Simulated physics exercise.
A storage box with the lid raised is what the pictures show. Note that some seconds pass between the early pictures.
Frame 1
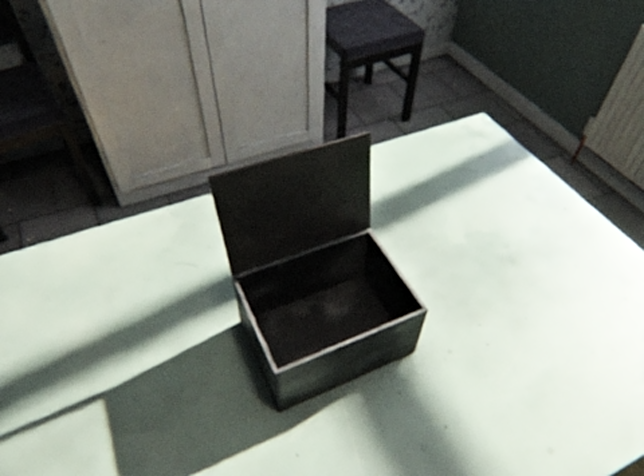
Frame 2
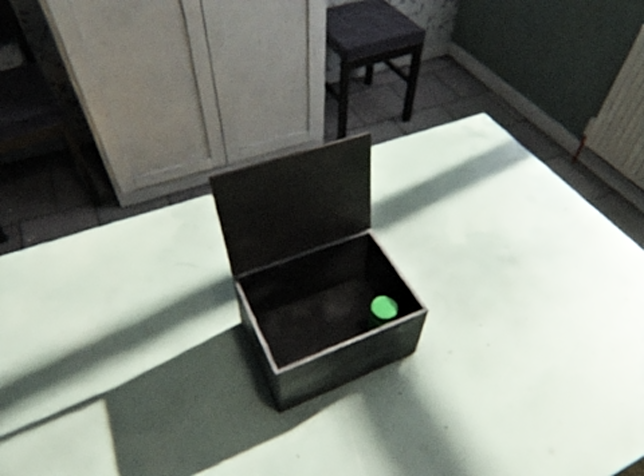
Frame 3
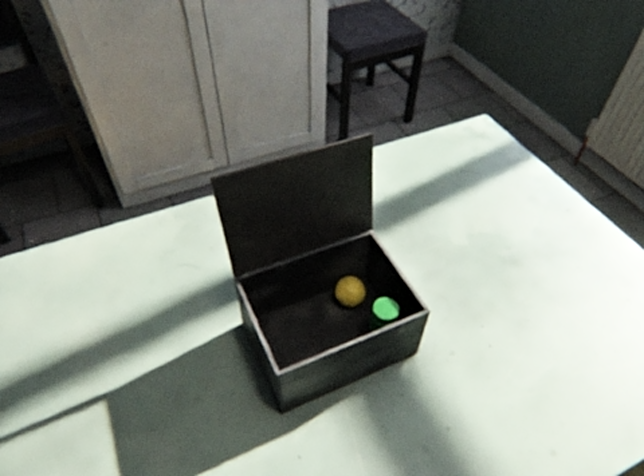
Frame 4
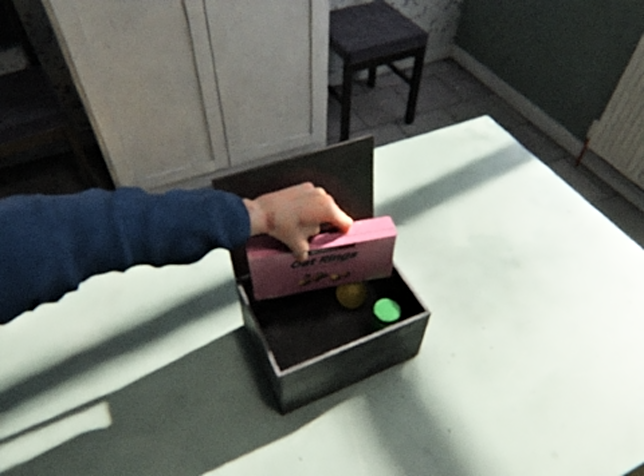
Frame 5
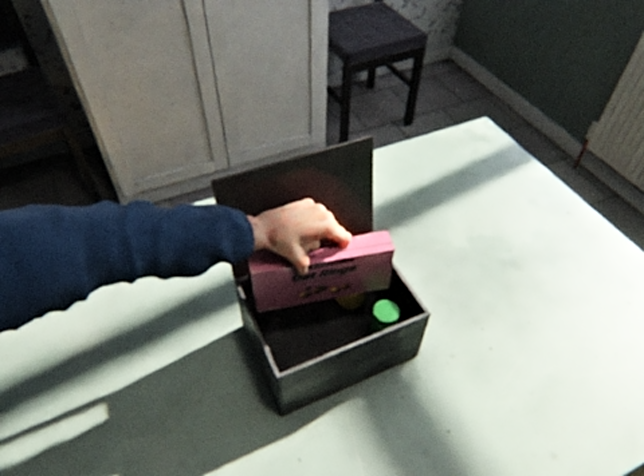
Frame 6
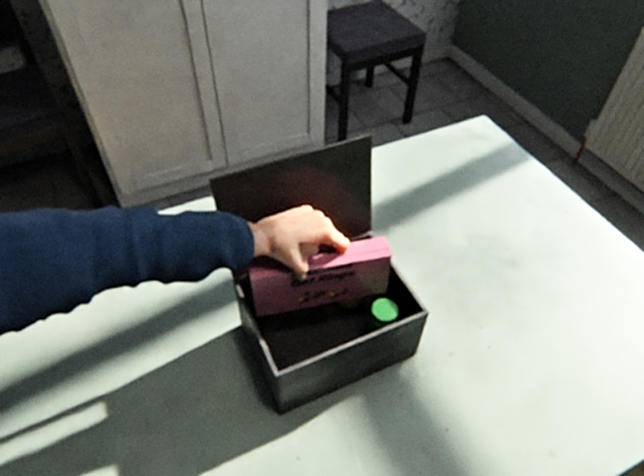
The clip opens on an empty dark box with its lid raised on a pale table; a green round object then appears inside, followed by a yellowish ball. A hand in a blue sleeve, reaching from the left, then holds a pink packet over the box and lowers it slightly inside, still gripping it.
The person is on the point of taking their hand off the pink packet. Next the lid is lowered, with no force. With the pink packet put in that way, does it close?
The lid goes all the way down.
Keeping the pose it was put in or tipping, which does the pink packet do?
Well, it stays just as set.
Then, 1.20 s on from there, lid starting down; pink packet shifted a little near (319, 316).
Then, 1.80 s on from there, lid 39° above the rim; pink packet shifted a little near (319, 316).
In the end, lid shut; moved from the start, pink packet; the other 2 unmoved. At the end, from the last picture's camera, pink packet near (319, 316).
